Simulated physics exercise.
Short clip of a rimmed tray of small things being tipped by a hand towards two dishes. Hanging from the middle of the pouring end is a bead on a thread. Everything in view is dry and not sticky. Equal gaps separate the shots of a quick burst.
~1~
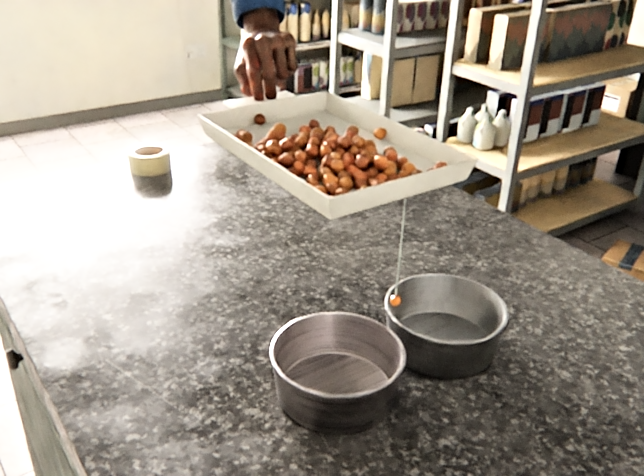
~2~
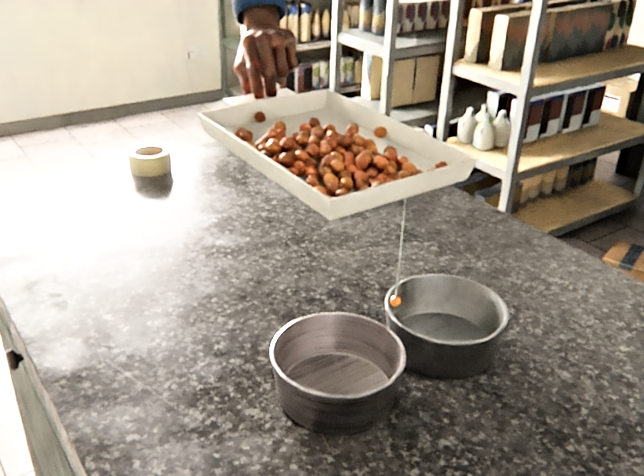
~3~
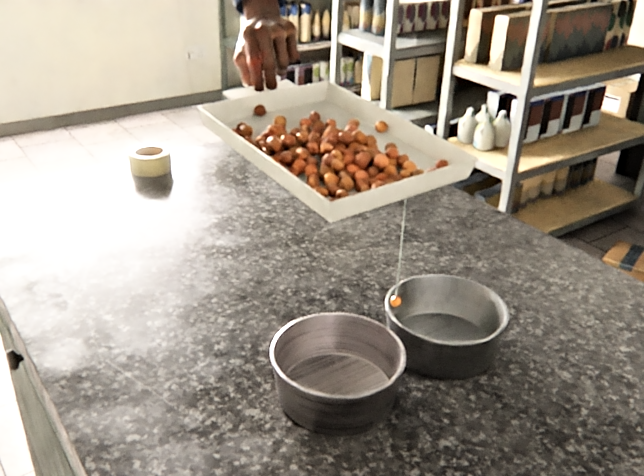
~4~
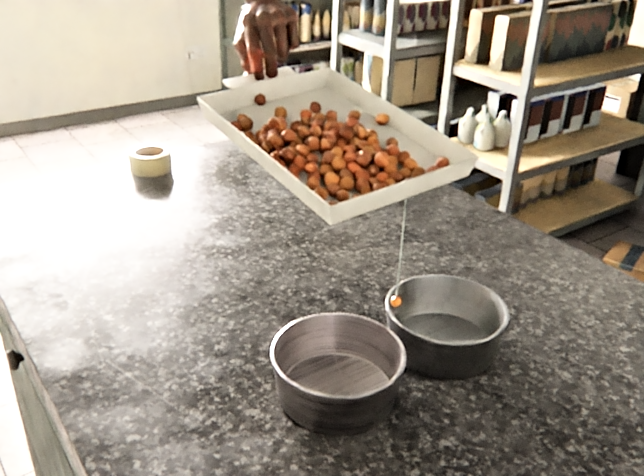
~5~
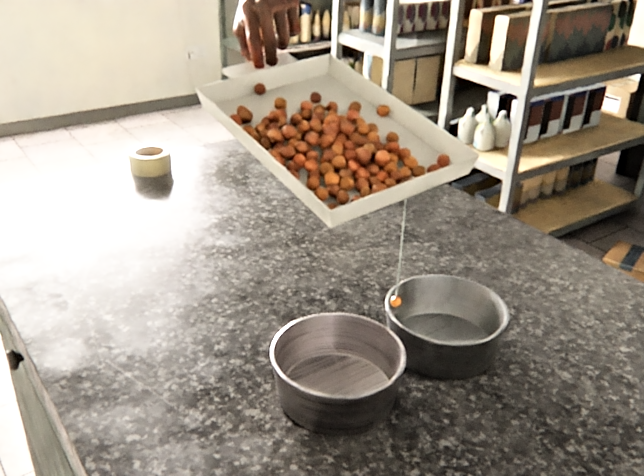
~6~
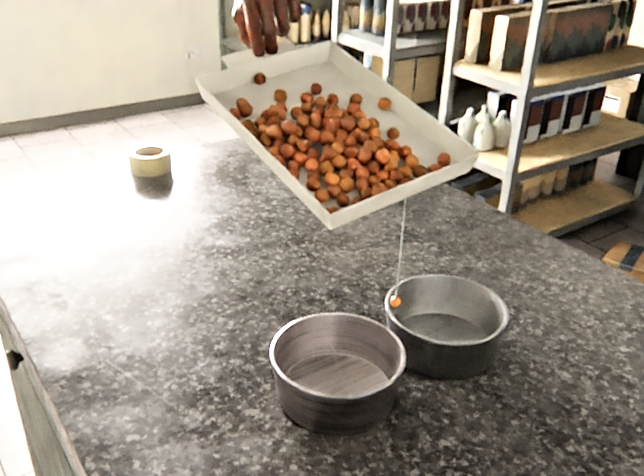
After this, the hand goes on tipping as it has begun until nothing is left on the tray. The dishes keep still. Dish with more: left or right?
The fuller one at the end is the dish on the left, no doubt.
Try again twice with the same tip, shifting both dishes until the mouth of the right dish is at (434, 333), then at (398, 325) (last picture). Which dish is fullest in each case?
First try: The leftmost dish; second try: The leftmost dish.
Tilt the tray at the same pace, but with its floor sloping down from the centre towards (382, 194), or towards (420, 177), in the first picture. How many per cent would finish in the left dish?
Roughly 40 per cent, and 0 per cent.
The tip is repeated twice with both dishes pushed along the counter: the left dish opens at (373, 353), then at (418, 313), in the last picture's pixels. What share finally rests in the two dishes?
Roughly 80 per cent the first time and 0 per cent the second.
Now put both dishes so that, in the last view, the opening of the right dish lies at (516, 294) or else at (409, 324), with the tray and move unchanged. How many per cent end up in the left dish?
Around 20 and then 60 per cent.
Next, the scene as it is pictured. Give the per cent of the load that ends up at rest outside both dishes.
Roughly 10 percent.
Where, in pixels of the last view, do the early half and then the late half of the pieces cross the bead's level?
First near (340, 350), later near (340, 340).
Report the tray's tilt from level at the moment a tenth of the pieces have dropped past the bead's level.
About 80°.
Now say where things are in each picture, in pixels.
The first picture shows corners of the pouring end at (331, 195) and (469, 158), level; middle of the load at (335, 160), hazelnuts; left dish at (377, 405); right dish at (487, 352); bead on its thread at (396, 301).
The second picture shows corners of the pouring end at (331, 196) and (470, 157), level; middle of the load at (335, 159).
The third picture shows corners of the pouring end at (332, 199) and (470, 157), tipped barely, lowest at the left corner; middle of the load at (336, 156).
The fourth picture shows corners of the pouring end at (332, 202) and (471, 155), tipped a little, lowest at the left corner; middle of the load at (336, 152).
The fifth picture shows corners of the pouring end at (332, 206) and (472, 154), tipped a little, lowest at the left corner; middle of the load at (337, 148).
The sixth picture shows corners of the pouring end at (332, 209) and (473, 152), tipped clearly, lowest at the left corner; middle of the load at (337, 144); left dish at (378, 406); right dish at (487, 353).
Soon after the last picture, tray tipped steeply; nearly all on the tray; a stray few in the left dish; a stray few in the air.
A little later, tray tipped right over; about a quarter on the tray; about half in the left dish; a small part outside both; about a quarter in the air.
Later still, tray tipped past a quarter turn; most in the left dish; a small part outside both.
At rest, tray tipped past a quarter turn; most in the left dish; none in the right dish; a small part outside both.
